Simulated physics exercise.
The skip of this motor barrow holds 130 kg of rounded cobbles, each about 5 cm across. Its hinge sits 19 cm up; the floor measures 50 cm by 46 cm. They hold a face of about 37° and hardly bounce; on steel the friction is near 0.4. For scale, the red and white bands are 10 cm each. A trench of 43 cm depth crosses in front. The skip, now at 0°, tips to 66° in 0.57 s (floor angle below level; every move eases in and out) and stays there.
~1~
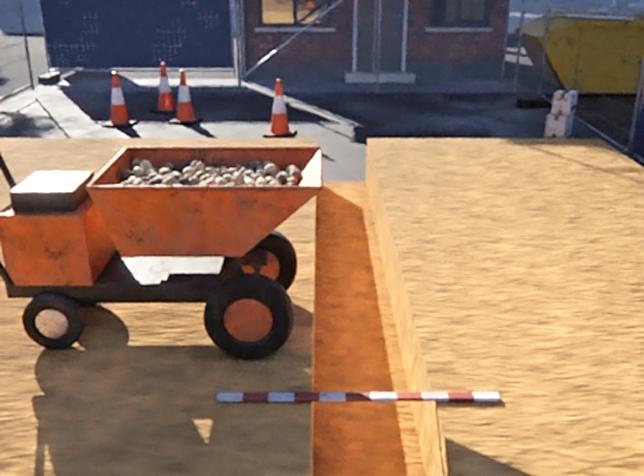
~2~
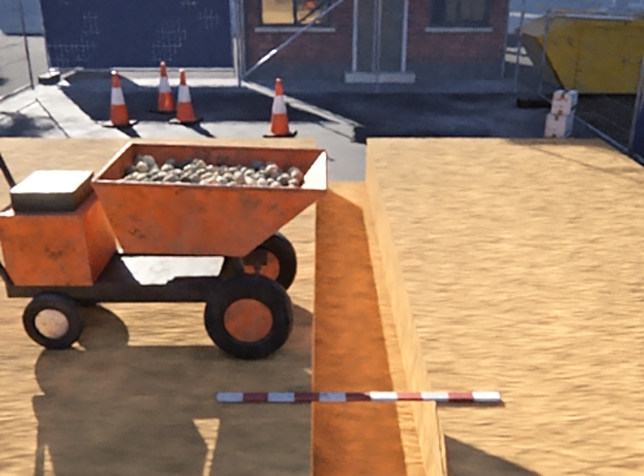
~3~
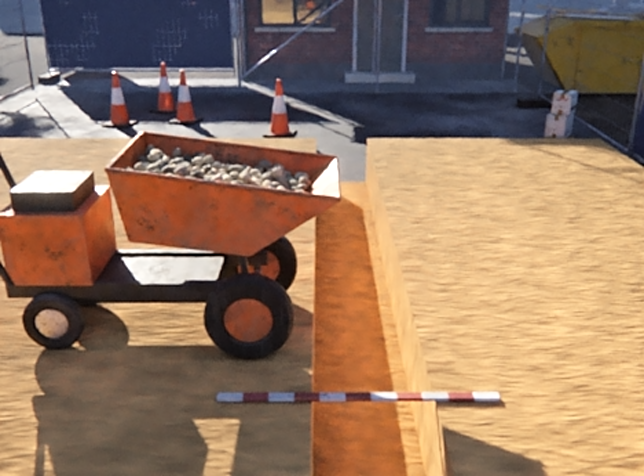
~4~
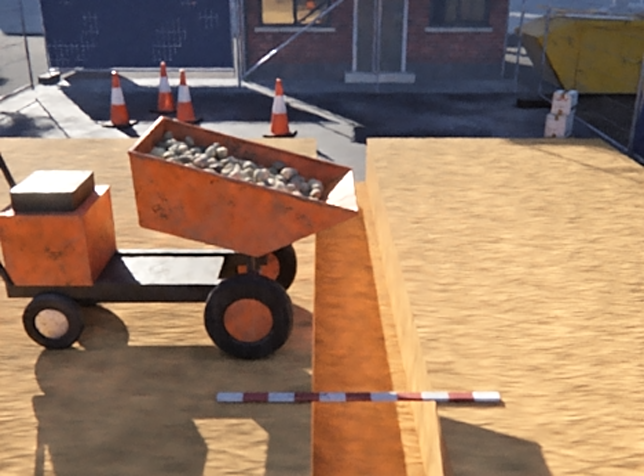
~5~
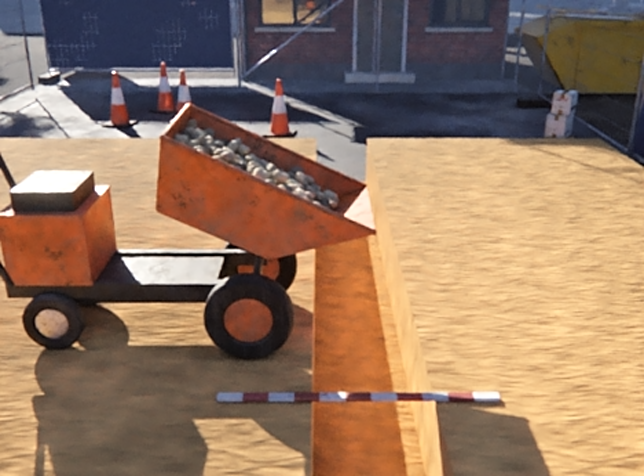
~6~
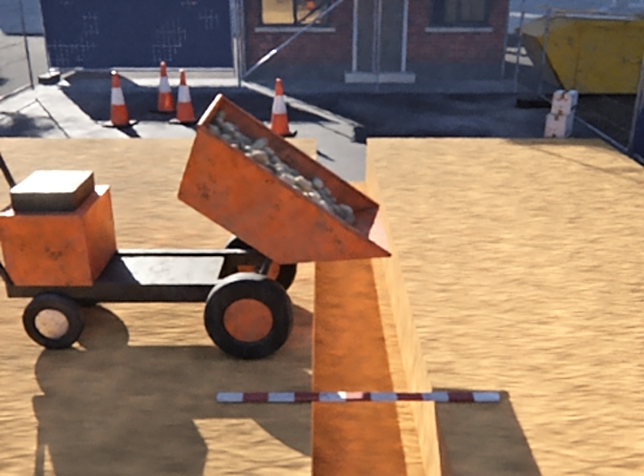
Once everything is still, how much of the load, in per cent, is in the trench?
Roughly 22 per cent ends in the trench.
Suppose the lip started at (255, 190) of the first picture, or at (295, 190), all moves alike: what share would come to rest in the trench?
About 80 and 45 per cent.
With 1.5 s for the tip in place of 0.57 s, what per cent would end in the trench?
It would be near 40 per cent.
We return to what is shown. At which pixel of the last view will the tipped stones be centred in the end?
Their middle is at about (472, 321).
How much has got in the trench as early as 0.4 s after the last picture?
Some 5 per cent.
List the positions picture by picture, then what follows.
The first frame shows lip at (322, 188), floor tilted 0°, highest stones at (189, 172).
In the second frame, the skip is at 2°, its lip at (327, 191); the top of the load is at (151, 168).
In the third frame, the skip is at 8°, its lip at (340, 199); the top of the load is at (160, 159).
In the fourth frame, the skip is at 16°, its lip at (358, 213); the top of the load is at (172, 147).
The fifth frame shows lip at (376, 233), floor tilted 25°, highest stones at (193, 134).
In the sixth frame, the skip is at 36°, its lip at (391, 256); the top of the load is at (219, 127).
Then, 0.1 s after the last picture the floor is at 56°, 100 % in the skip; the foremost stones are at (376, 267).
Then, 0.4 s after the last picture the floor is at 66°, 78 % in the skip, 3 % in the trench, 18 % past the trench; the foremost stones are at (469, 323).
Then, 0.7 s after the last picture the floor is at 66°, 16 % in the skip, 9 % in the trench, 75 % past the trench; the foremost stones are past the picture's edge.
Then, 2.7 s after the last picture the floor is at 66°, 0 % in the skip, 22 % in the trench, 78 % past the trench; the foremost stones are past the picture's edge.
